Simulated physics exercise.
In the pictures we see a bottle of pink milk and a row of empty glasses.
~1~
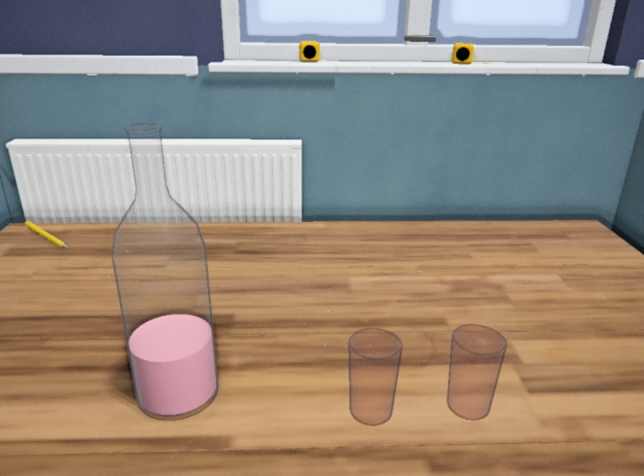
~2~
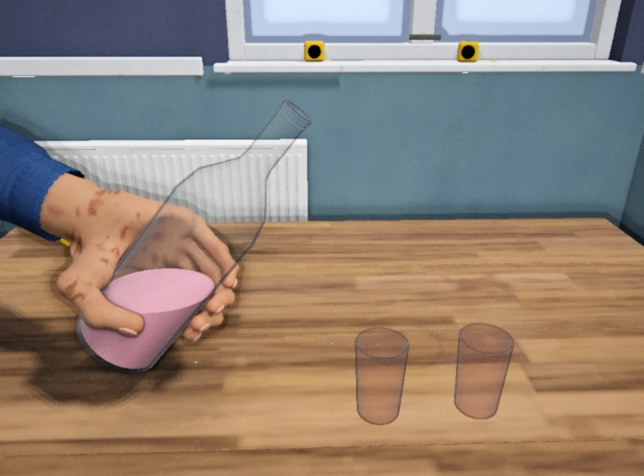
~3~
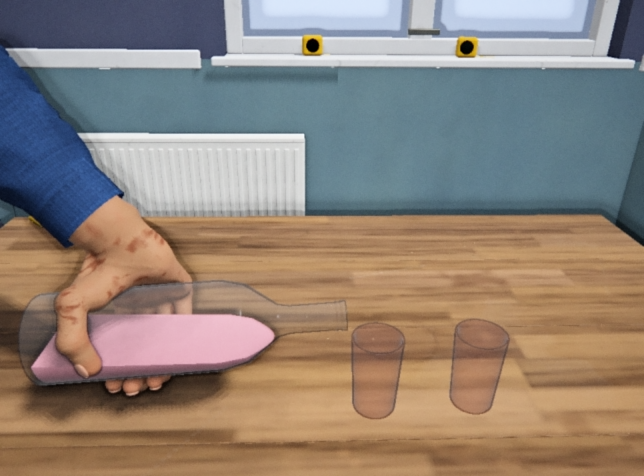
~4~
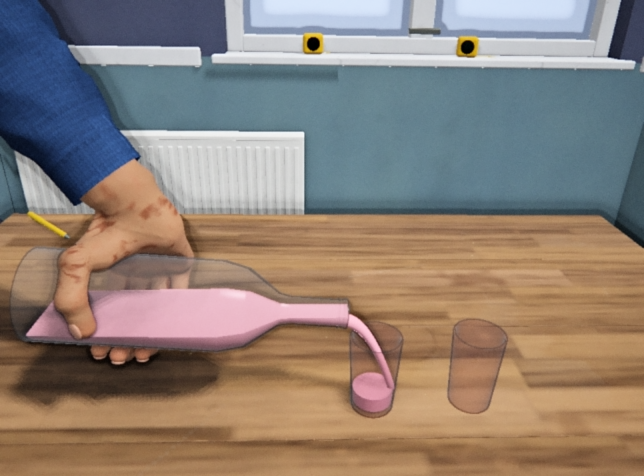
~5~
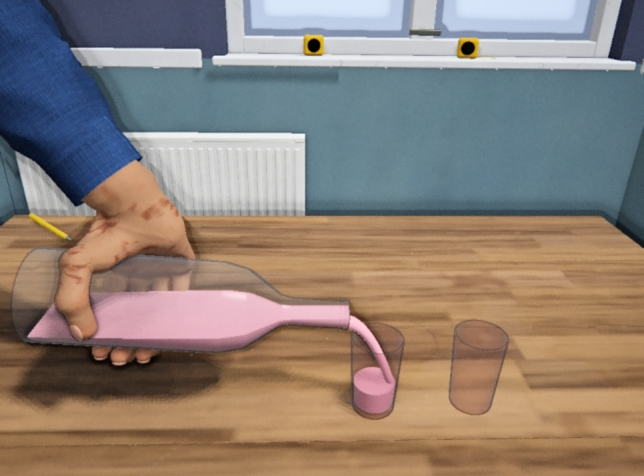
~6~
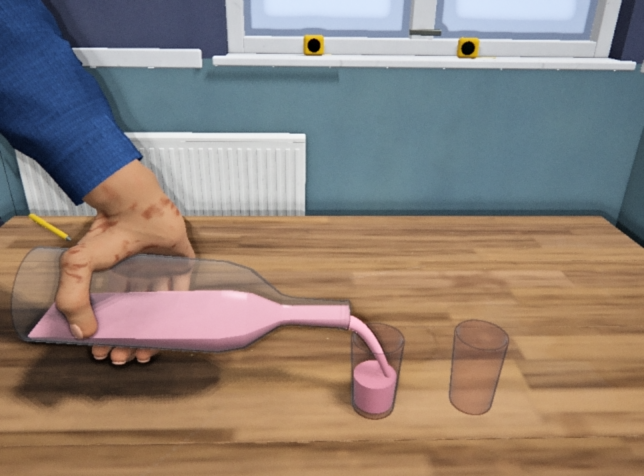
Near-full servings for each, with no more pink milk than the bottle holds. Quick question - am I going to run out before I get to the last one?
No, you will have enough.
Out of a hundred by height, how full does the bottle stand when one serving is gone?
I'd say near 15 in a hundred.
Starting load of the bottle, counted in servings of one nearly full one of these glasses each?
Estimate: Near 3.5 servings.
Next, the first is about two thirds full.
After that, the first is done and the bottle has about two thirds of its load.
Finally, both are full and about a third of the pink milk is over.
